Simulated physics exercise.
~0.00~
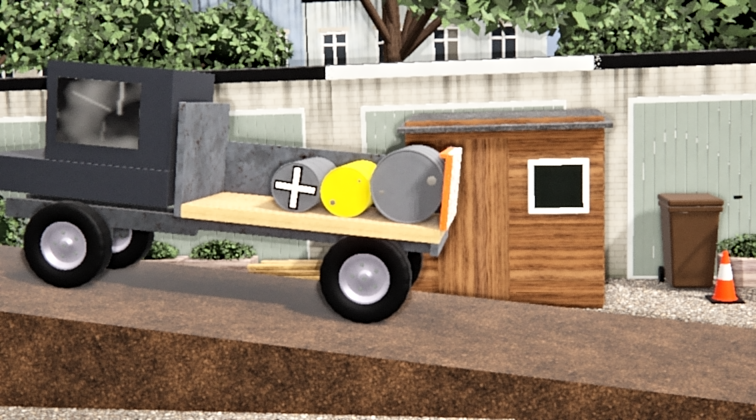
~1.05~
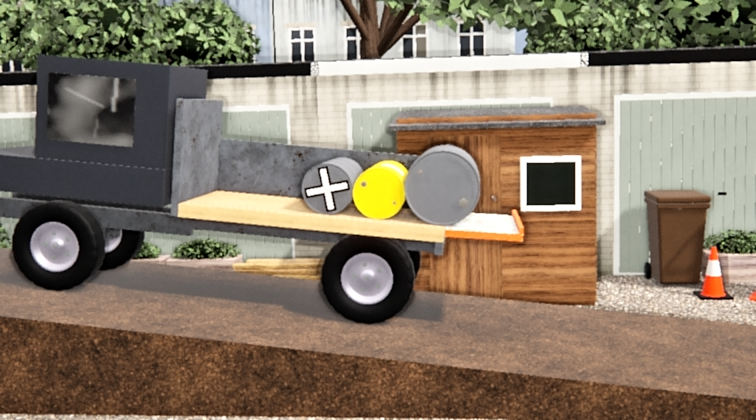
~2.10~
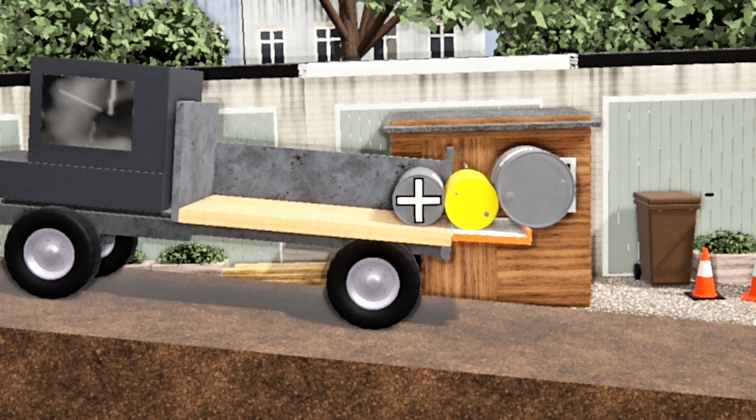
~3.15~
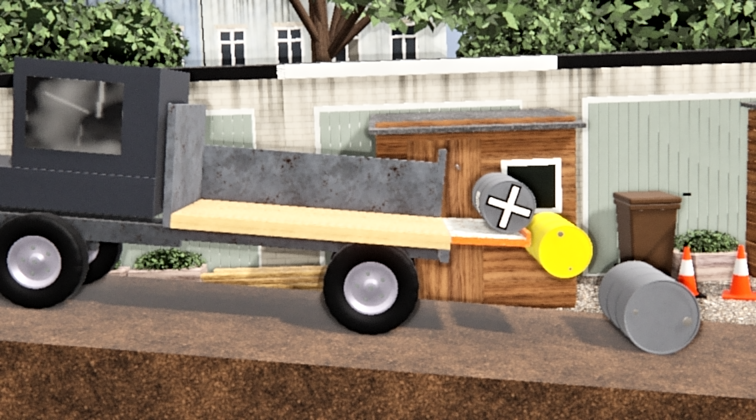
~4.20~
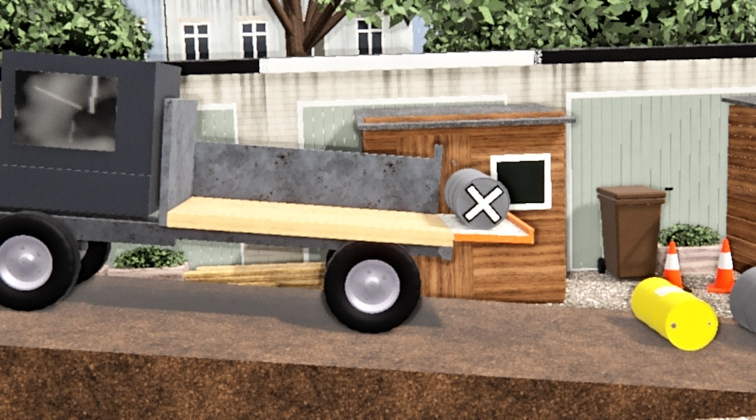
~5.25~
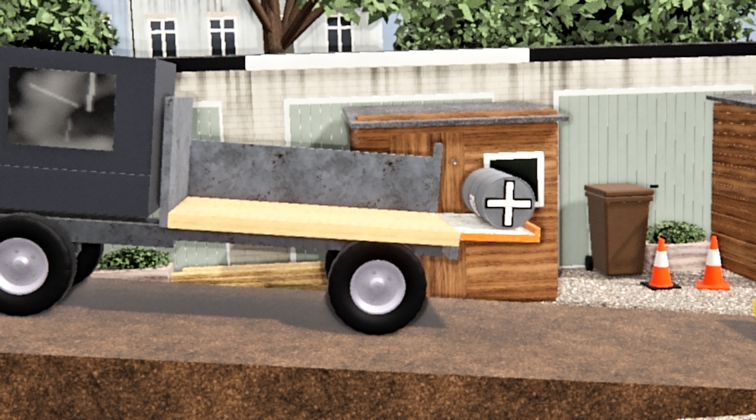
Three drums, one yellow and two gray, rolled right along a pickup's bed as its tailgate dropped open; the big gray one fell first, then the yellow one, while the gray drum marked with a white cross stayed on the lowered gate.
